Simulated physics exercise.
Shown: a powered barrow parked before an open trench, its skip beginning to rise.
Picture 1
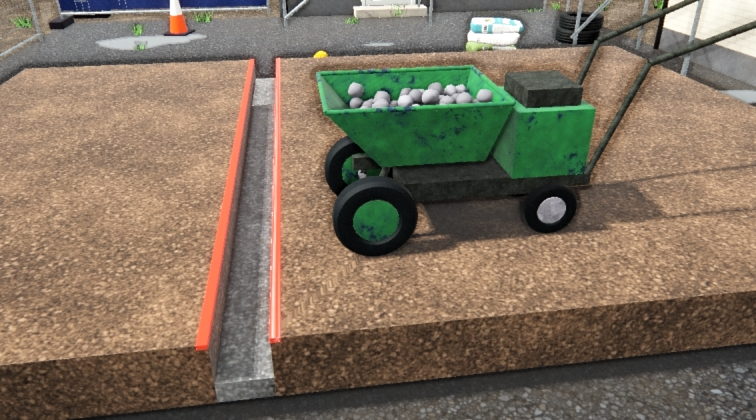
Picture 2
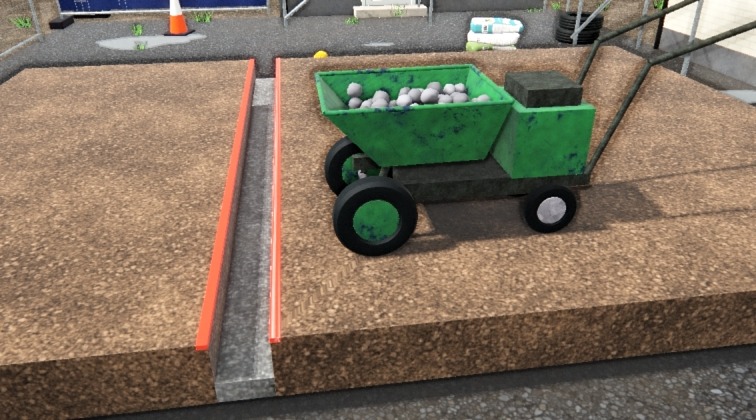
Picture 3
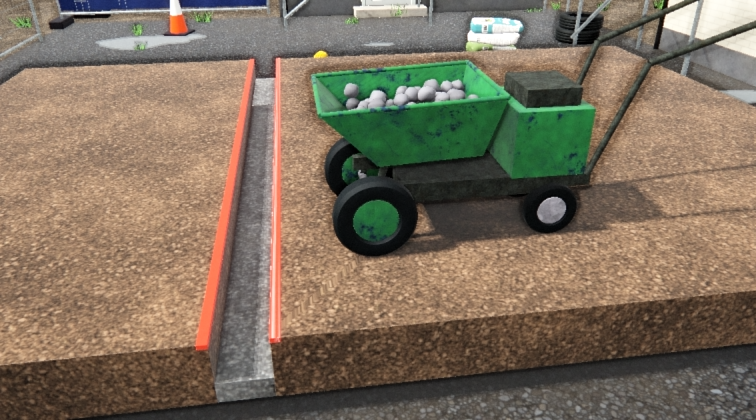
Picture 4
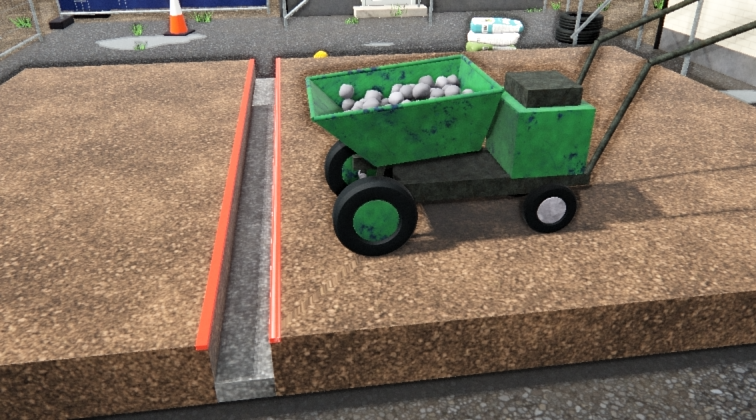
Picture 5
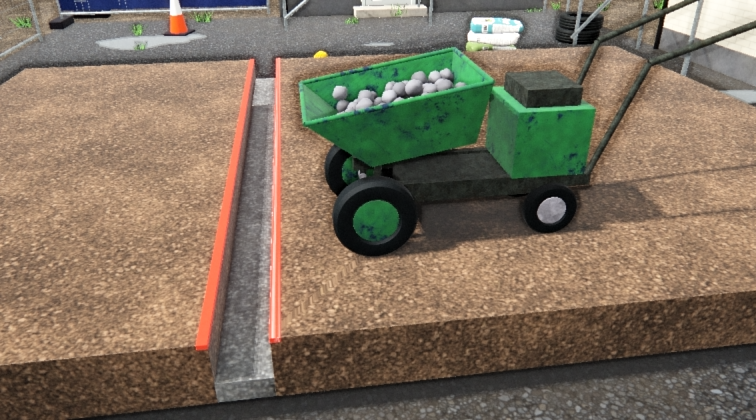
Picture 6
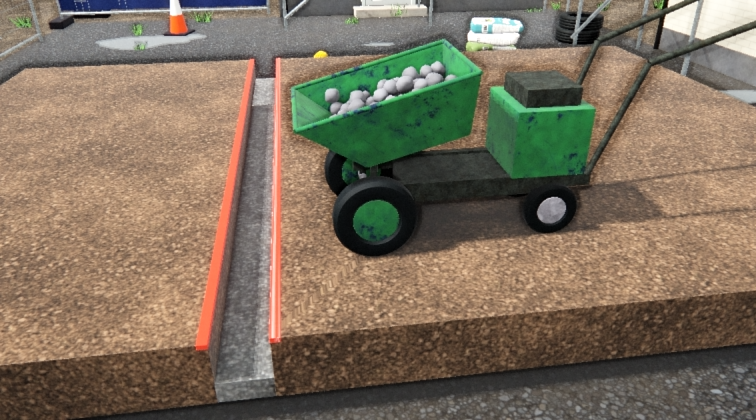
The green skip of a small barrow, loaded with round grey stones, sat level near a narrow orange-edged trench, then slowly tilted forward to the left while the wheels stayed still.
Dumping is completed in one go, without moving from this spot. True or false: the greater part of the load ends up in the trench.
True.
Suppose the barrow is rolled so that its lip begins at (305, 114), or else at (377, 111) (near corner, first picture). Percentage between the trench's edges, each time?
Estimates, in order: 30 % then 80 %.
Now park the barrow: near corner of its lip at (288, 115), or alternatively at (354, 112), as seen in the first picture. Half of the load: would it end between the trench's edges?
Initially shy of half, next past the halfway mark.
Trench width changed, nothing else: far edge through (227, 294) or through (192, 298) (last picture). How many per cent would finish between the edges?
First try: About 40 %; second try: About 90 %.
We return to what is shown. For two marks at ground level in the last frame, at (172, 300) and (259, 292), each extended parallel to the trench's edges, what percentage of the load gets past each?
Roughly 20 and 80 %.
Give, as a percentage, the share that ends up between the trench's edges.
About 65 %.
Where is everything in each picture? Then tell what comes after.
In the first frame, lip of the skip near (327, 113), level; top of the load near (431, 97), round cobbles; first edge of the trench near (275, 290); far edge near (210, 296), the trench under half as wide as the skip, and about as deep as wide.
In the second frame, lip of the skip near (325, 114), level; top of the load near (430, 97).
In the third frame, lip of the skip near (321, 116), tipped barely; top of the load near (427, 94).
In the fourth frame, lip of the skip near (314, 119), tipped a little; top of the load near (433, 96).
In the fifth frame, lip of the skip near (306, 125), tipped a little; top of the load near (432, 92).
In the sixth frame, lip of the skip near (296, 131), tipped clearly; top of the load near (437, 95); first edge of the trench near (275, 290); far edge near (210, 296).
Shortly afterwards, skip tipped steeply; the whole lot in the skip.
Next, skip tipped right over; near half in the skip; near a quarter in or heaped over the trench; a little beyond it; only a few falling.
Some moments later, skip tipped right over; near two thirds in or heaped over the trench; near a third beyond it.
In the end, skip tipped right over; near two thirds in or heaped over the trench; near a third beyond it.
